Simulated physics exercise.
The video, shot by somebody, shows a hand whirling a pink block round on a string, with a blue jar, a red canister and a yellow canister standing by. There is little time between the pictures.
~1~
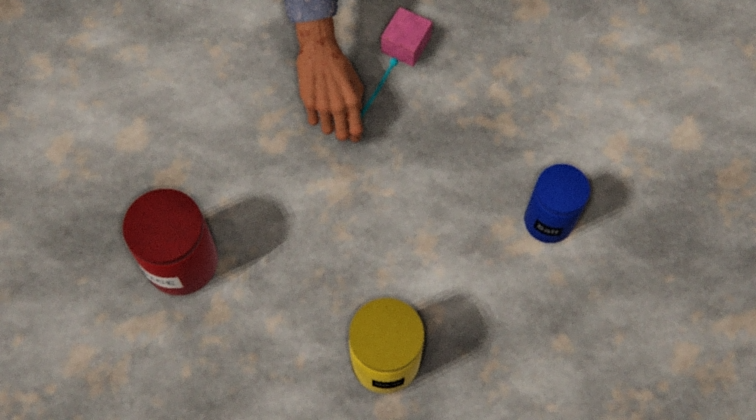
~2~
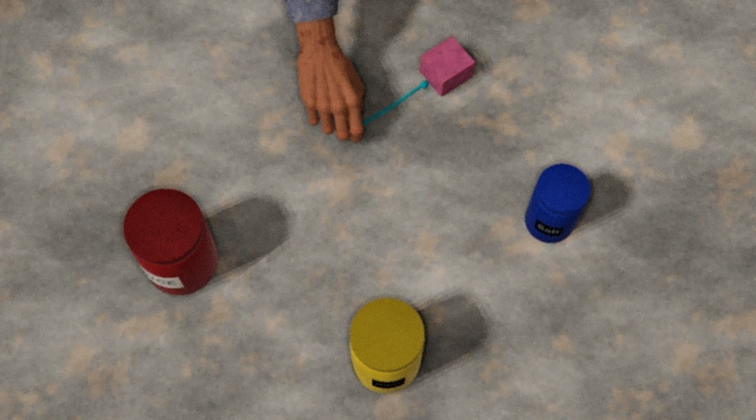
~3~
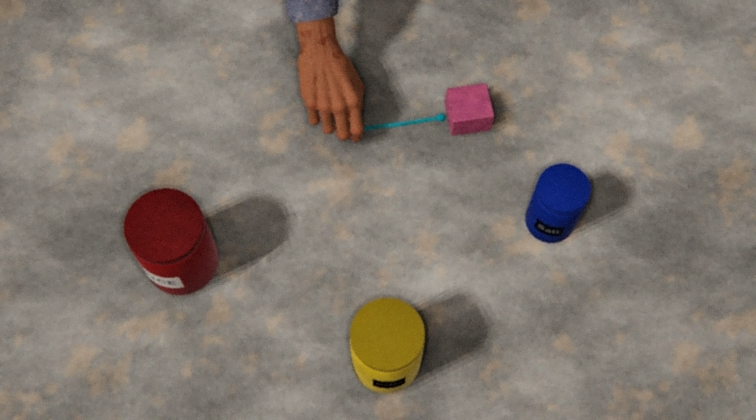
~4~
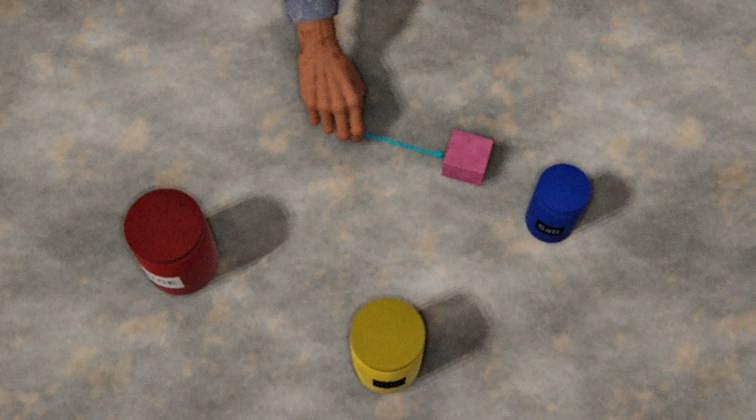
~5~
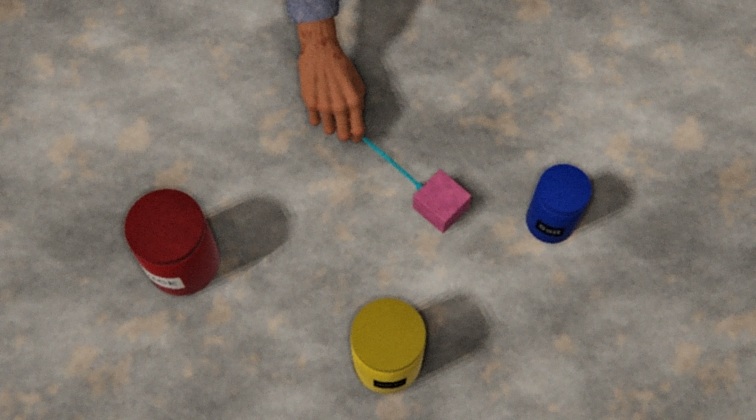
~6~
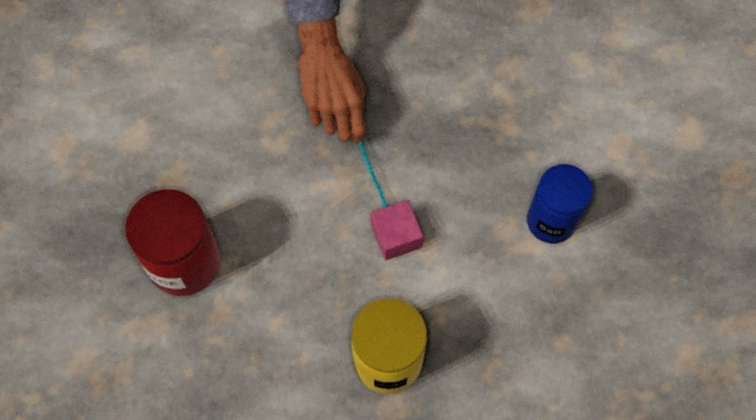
A pink block on a teal string swings clockwise around a hand, starting at the upper right of the hand and moving out to the right. It then curves down past the left side of a blue jar and sweeps back leftward to a spot above a yellow canister, while a red canister stands at left.
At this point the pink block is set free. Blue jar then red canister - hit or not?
Blue jar - not hit; red canister - hit.
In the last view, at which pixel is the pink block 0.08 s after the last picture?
At that moment it is at (291, 250).
Then, 0.08 s later than the last view, block near (291, 250).
Then, 0.20 s later than the last view, block near (243, 284); red canister tapped.
Finally, block near (250, 297); red canister tapped. The blue jar escapes it and the red canister is struck.
